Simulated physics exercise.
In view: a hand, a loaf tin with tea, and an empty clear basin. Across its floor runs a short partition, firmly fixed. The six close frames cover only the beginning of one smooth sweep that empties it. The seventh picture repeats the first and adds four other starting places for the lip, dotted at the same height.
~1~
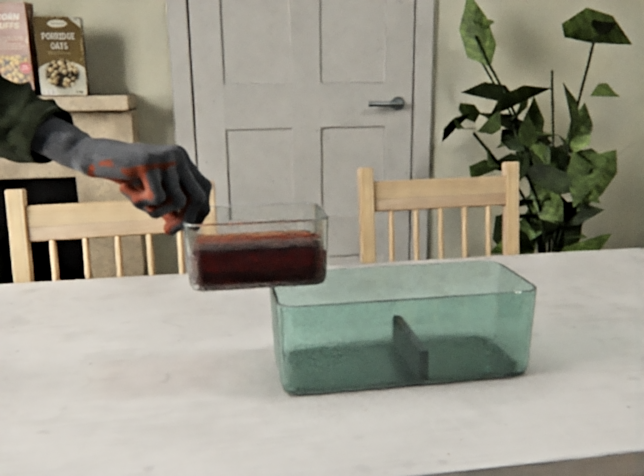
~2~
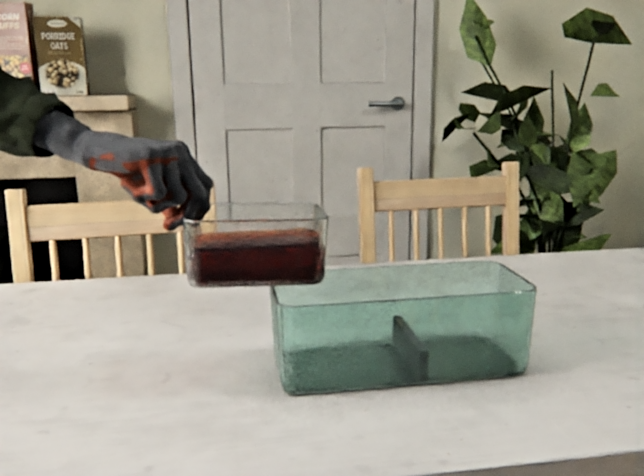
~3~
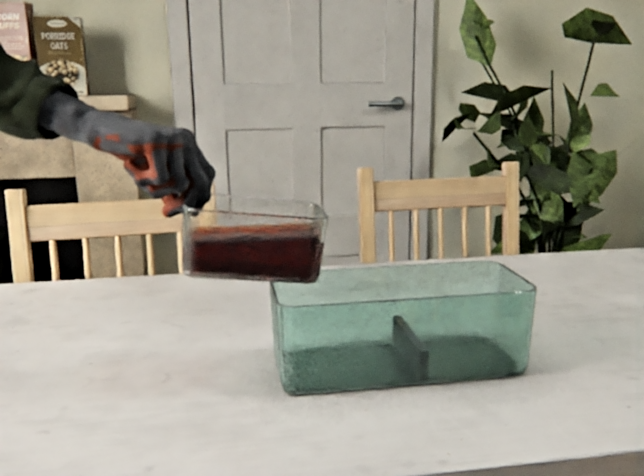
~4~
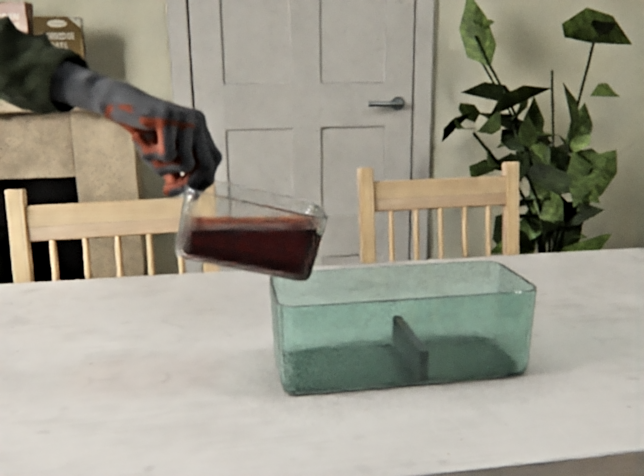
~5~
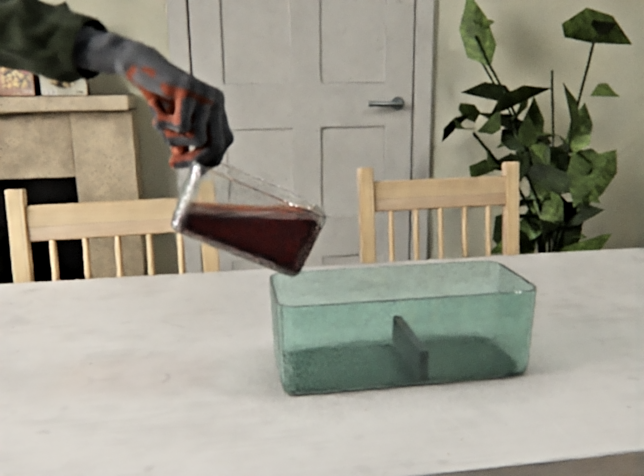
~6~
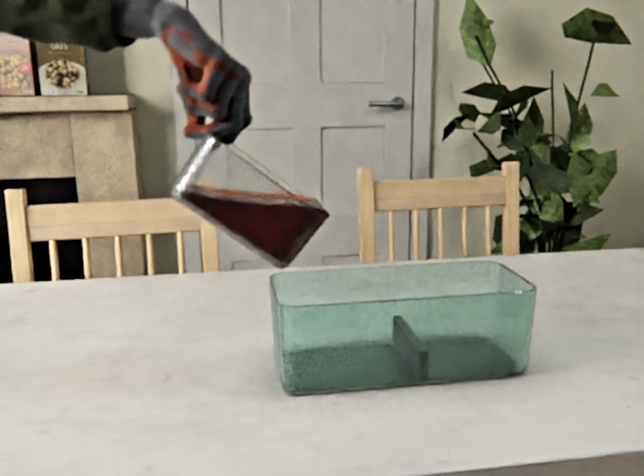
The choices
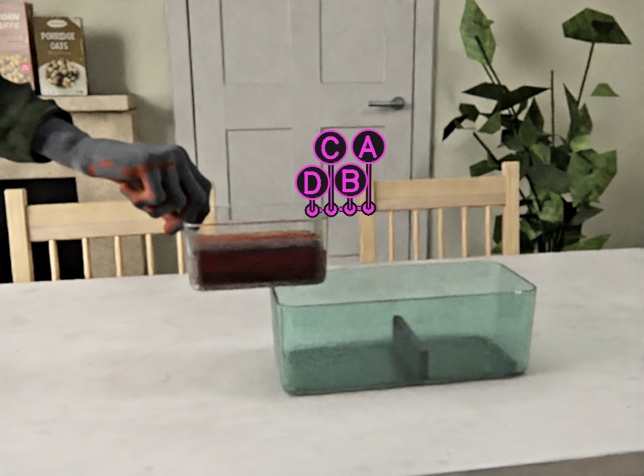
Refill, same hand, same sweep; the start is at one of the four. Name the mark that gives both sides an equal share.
Best: C.
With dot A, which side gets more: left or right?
The right side.
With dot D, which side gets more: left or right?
More ends on the left.
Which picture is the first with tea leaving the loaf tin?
Picture 6.
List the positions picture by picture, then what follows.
The first frame shows upright, lip at (320, 210); basin from (281, 392) to (526, 371); top of the wall at (409, 331); nothing has left yet.
The second frame shows upright, lip at (320, 210); nothing has left yet.
The third frame shows tipped about 7°, lip at (320, 210); nothing has left yet.
The fourth frame shows tipped about 15°, lip at (320, 210); nothing has left yet.
The fifth frame shows tipped about 25°, lip at (320, 210); nothing has left yet.
The sixth frame shows tipped about 37°, lip at (320, 210); tea is over the lip, down to (320, 210).
In magenta, A at (368, 208); B at (349, 208); C at (331, 209); D at (312, 210).
If A is chosen, about 13 % ends left of the wall and 85 % right of it; 3 % is lost outside.
If B is chosen, about 22 % ends left of the wall and 76 % right of it.
If C is chosen, about 51 % ends left of the wall and 45 % right of it; 3 % is lost outside.
If D is chosen, about 78 % ends left of the wall and 19 % right of it; 3 % is lost outside.
